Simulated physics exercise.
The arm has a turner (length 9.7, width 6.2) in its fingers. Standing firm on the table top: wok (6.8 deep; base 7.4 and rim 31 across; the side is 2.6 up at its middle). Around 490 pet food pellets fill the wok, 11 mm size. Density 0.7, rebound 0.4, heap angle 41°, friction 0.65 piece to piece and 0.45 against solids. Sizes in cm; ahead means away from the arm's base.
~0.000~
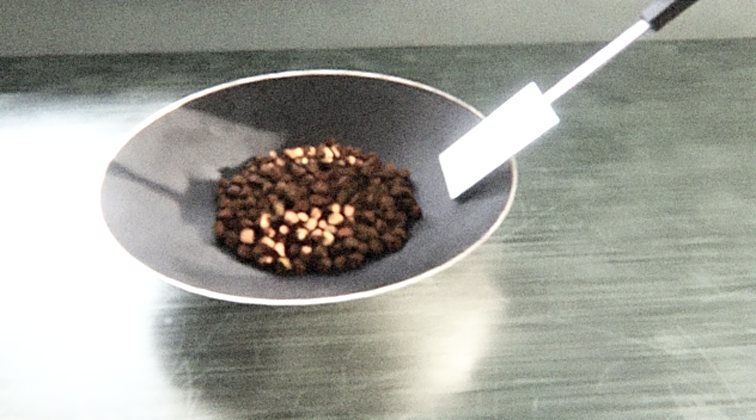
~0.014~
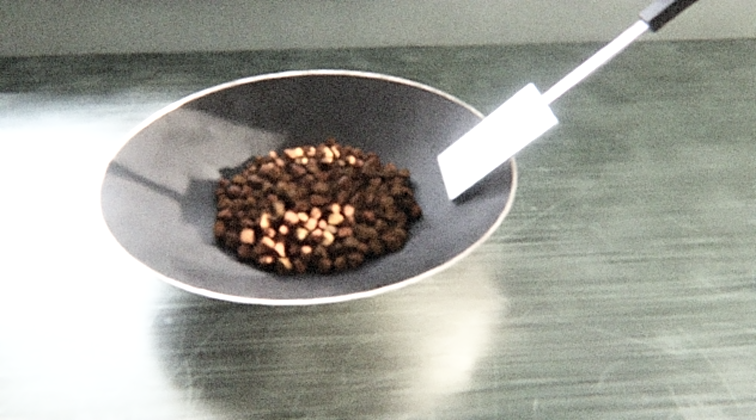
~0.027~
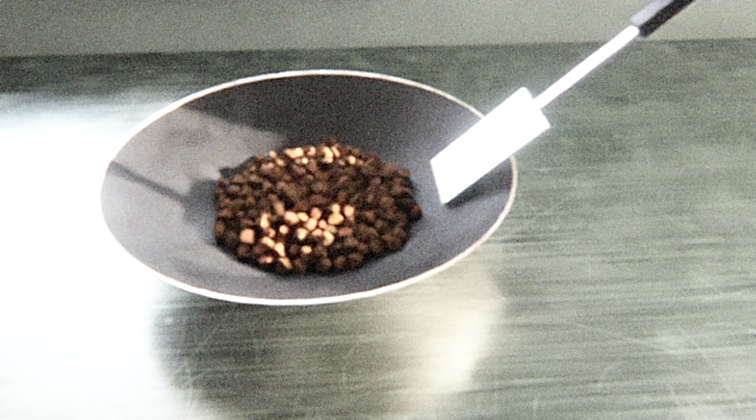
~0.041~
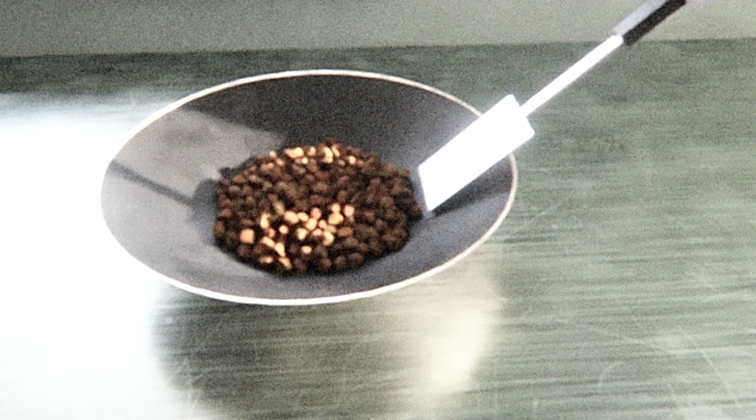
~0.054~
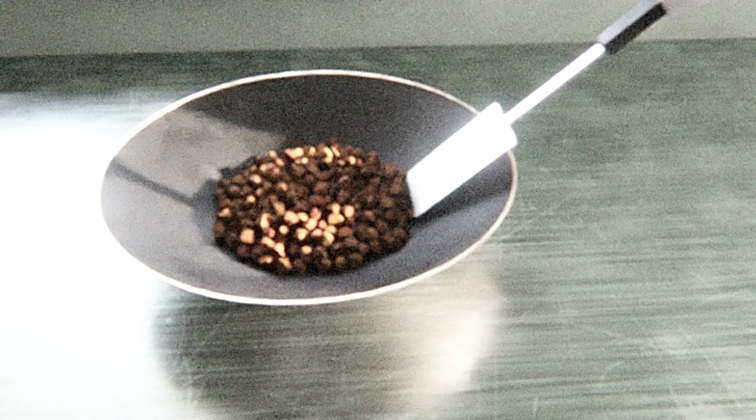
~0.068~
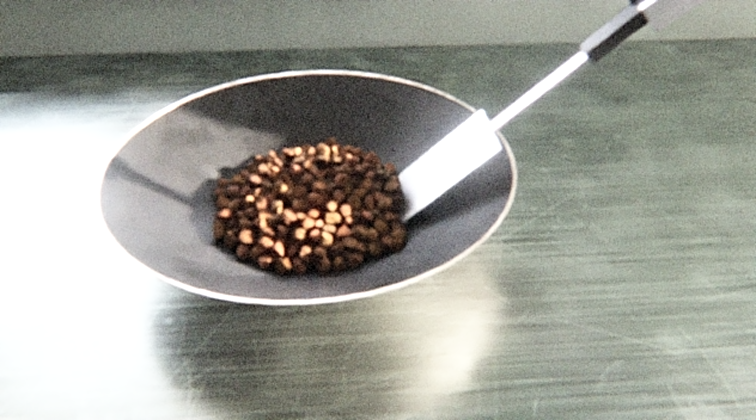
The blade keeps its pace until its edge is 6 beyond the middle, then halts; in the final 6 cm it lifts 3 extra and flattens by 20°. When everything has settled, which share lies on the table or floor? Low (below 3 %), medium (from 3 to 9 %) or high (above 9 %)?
A low share, below 3 %, ends on the table or floor.
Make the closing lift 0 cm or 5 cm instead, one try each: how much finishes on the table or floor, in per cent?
About 0 and 10 per cent.
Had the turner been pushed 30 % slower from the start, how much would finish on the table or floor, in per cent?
Then about 0 per cent.
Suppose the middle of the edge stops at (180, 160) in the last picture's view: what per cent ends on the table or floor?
About 30 per cent.
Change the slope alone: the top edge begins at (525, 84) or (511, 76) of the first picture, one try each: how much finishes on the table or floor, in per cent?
Some 0 and 5 per cent.
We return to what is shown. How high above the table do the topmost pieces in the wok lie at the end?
About 8.0 cm.
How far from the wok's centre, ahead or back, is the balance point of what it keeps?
Some 5.0 cm ahead.
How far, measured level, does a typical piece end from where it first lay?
About 5 cm.
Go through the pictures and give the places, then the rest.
In the first picture, turner top edge at (546, 101), sloping 43°; upper third of the load around (318, 190), from x 220 to 415, top at y 140; 489 in the wok.
In the second picture, turner top edge at (544, 102), sloping 43°; upper third of the load around (318, 190), from x 220 to 415, top at y 140.
In the third picture, turner top edge at (536, 107), sloping 43°; upper third of the load around (318, 190), from x 220 to 415, top at y 140.
In the fourth picture, turner top edge at (521, 115), sloping 43°; upper third of the load around (318, 190), from x 220 to 415, top at y 140.
In the fifth picture, turner top edge at (506, 122), sloping 43°; upper third of the load around (318, 190), from x 220 to 410, top at y 140.
In the sixth picture, turner top edge at (491, 129), sloping 43°; upper third of the load around (318, 188), from x 220 to 400, top at y 140; 489 in the wok.
After 0.12 s, sloping 43°, highest piece 6 above the table; 489 in the wok.
After 0.18 s, sloping 36°, highest piece 6 above the table; 489 in the wok.
After 0.40 s, sloping 23°, highest piece 8 above the table; 486 in the wok, 2 on the table or floor, 1 on the blade or in flight.
After 1.45 s, sloping 23°, highest piece 8 above the table; 485 in the wok, 4 on the table or floor.
At rest, 485 in the wok, 4 on the table or floor. That is 1 % on the table or floor.
